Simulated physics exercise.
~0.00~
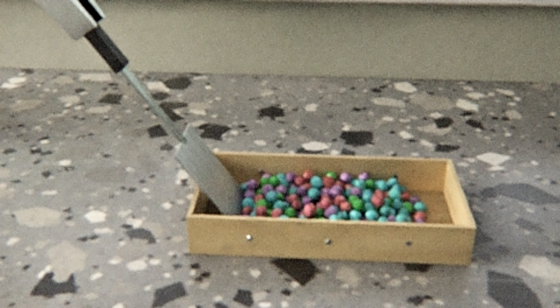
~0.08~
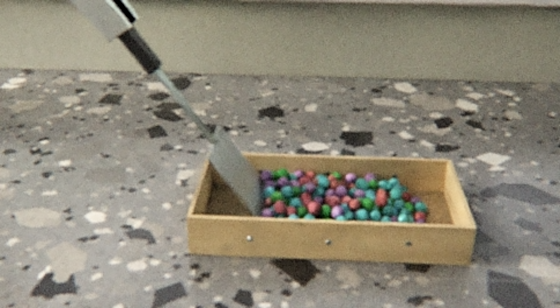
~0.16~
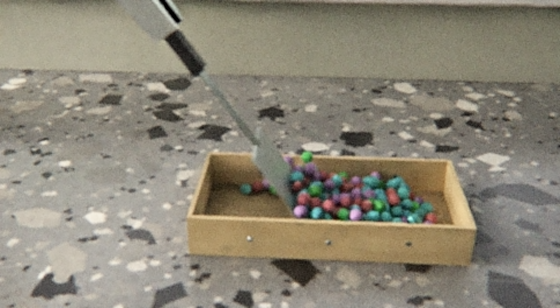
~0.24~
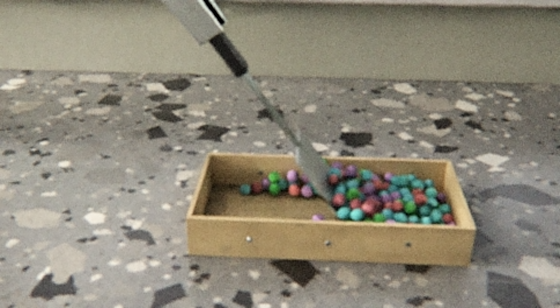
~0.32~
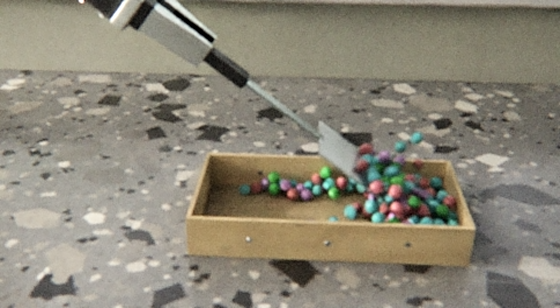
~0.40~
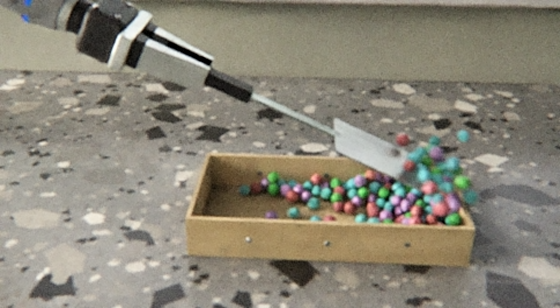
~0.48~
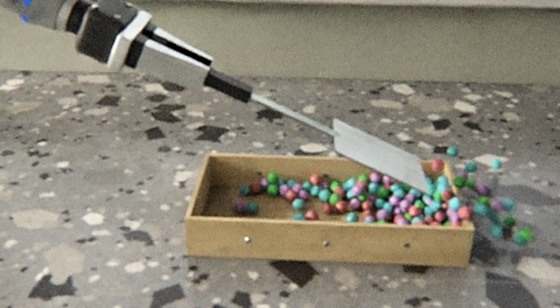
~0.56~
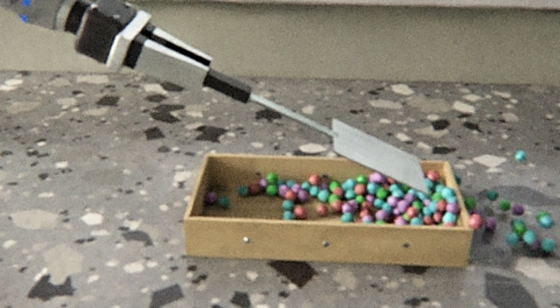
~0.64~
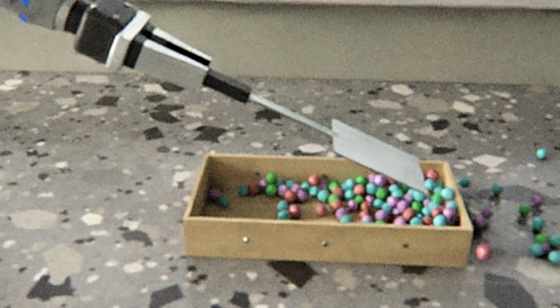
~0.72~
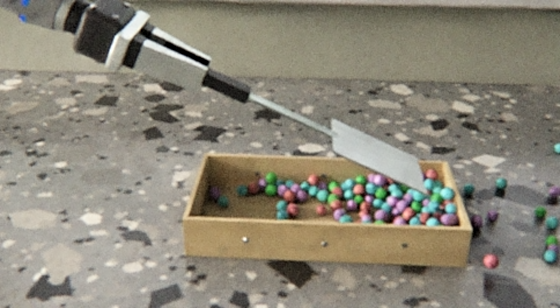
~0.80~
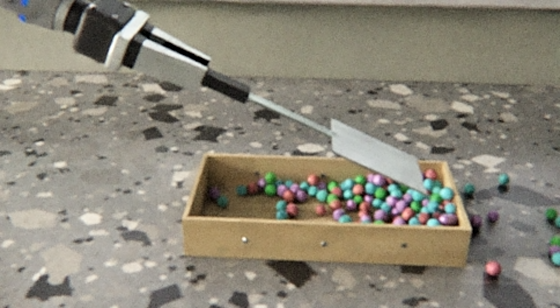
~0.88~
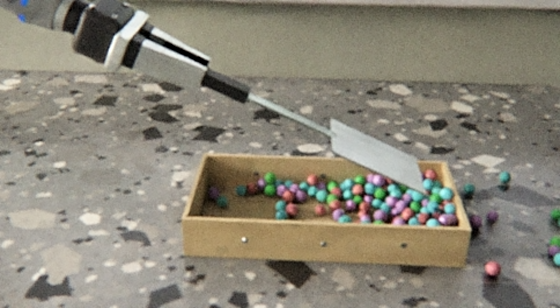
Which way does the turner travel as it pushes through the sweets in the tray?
The turner moves to the right, pushing the sweets towards the right end of the tray.
On a speckled surface, a robot's turner pushes coloured sweets right, spilling some beyond the tray.
